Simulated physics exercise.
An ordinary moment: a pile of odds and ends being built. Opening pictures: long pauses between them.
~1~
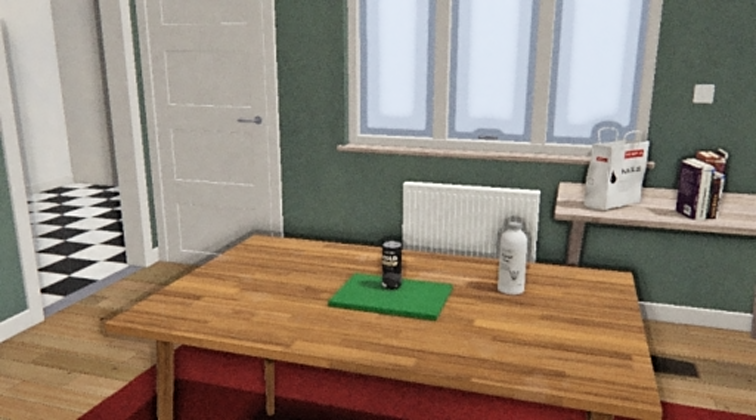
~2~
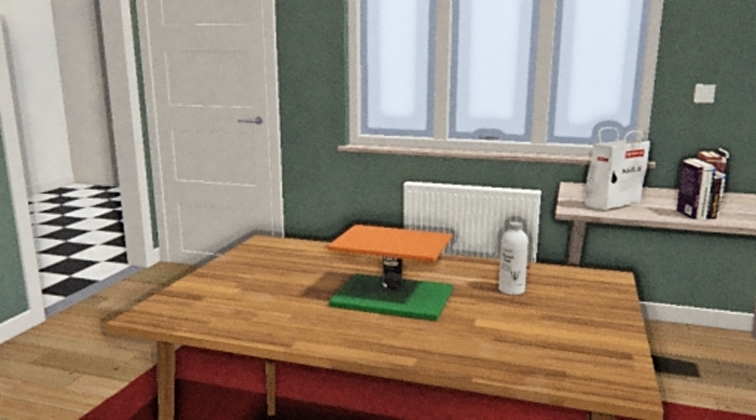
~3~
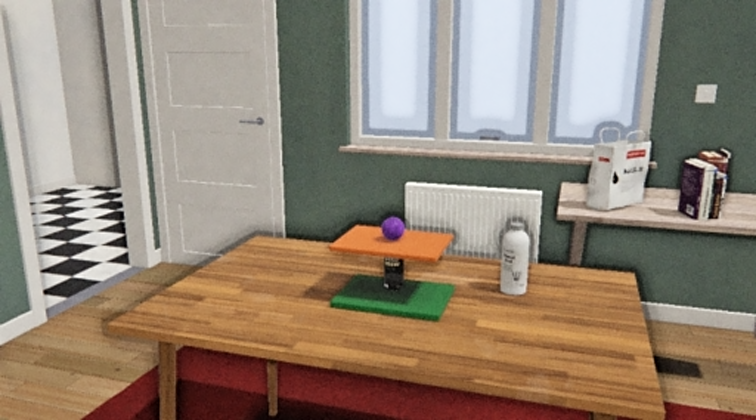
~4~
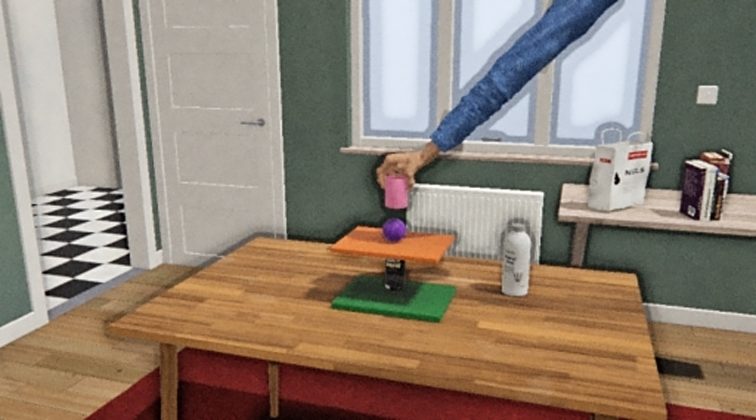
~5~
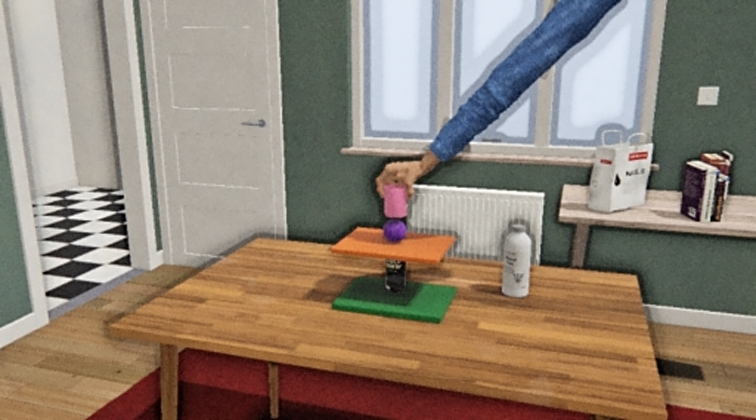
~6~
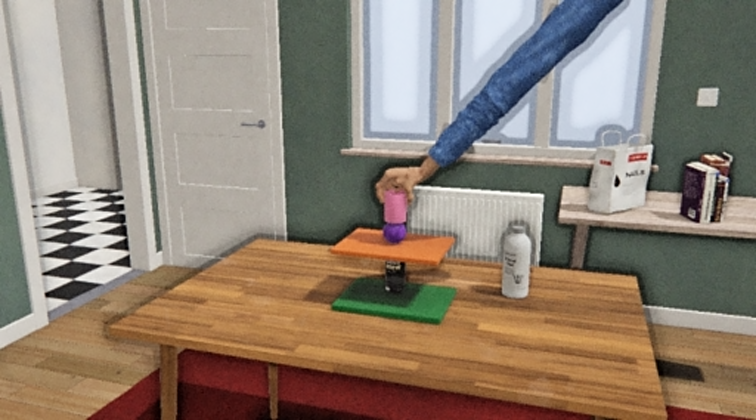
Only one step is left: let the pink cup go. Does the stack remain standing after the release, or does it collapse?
The stack collapses.
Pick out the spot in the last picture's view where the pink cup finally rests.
It finishes at about (430, 236).
Then, 0.40 s later than the last frame, pink cup tilted by 27° near (402, 208).
Then, 0.60 s later than the last frame, pink cup now fallen.
Then, 0.80 s later than the last frame, things are still on the move.
When it is over, fallen, pink cup; the other 5 as before. End places, in pixels of the last picture, pink cup near (430, 236). The pile loses its balance.
